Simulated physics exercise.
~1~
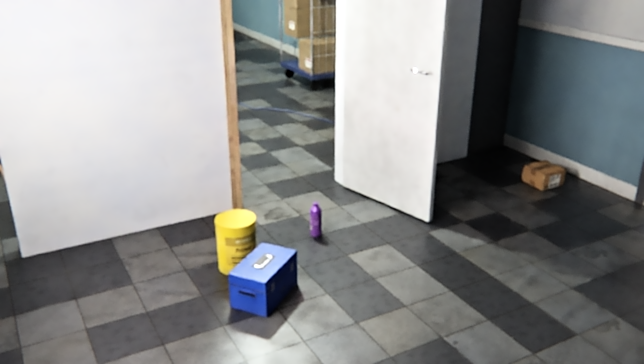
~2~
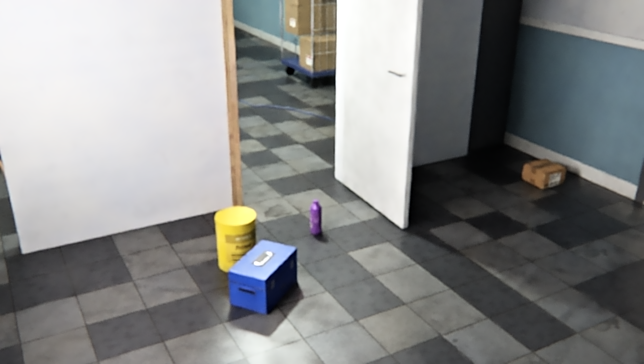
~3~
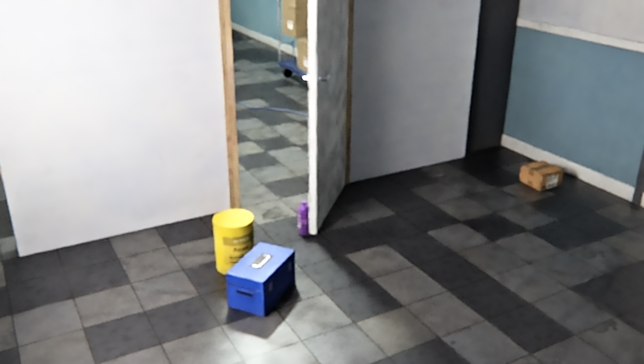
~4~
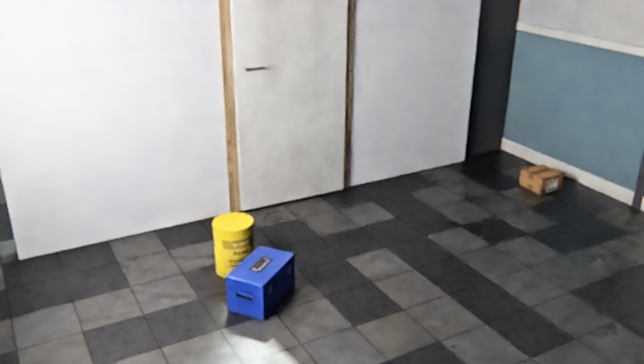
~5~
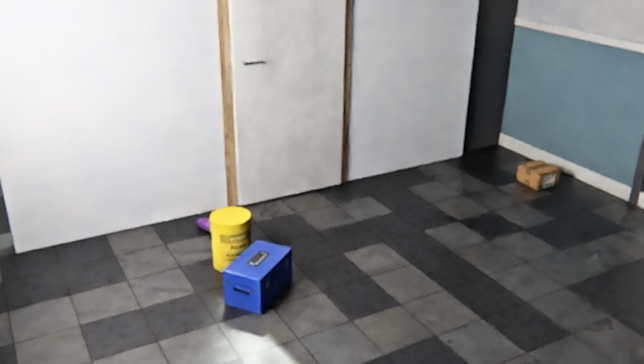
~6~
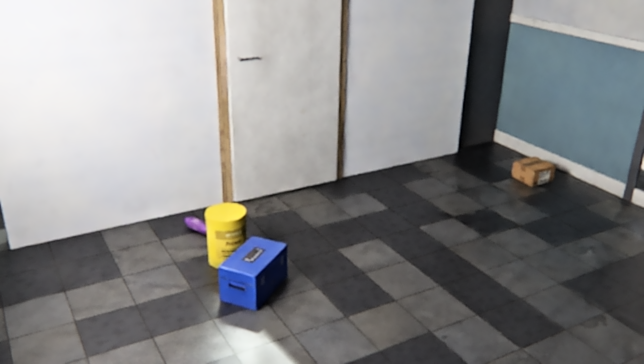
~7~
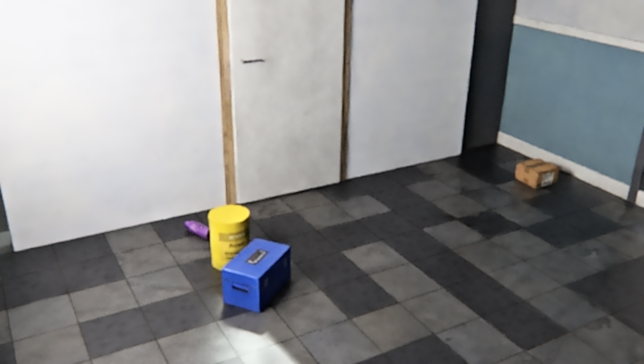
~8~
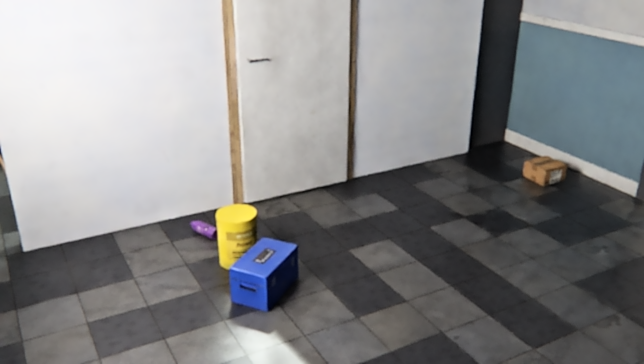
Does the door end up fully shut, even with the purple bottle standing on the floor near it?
Yes, the door reaches its frame and ends up shut. The purple bottle is left lying on its side to the left, behind the yellow pail.
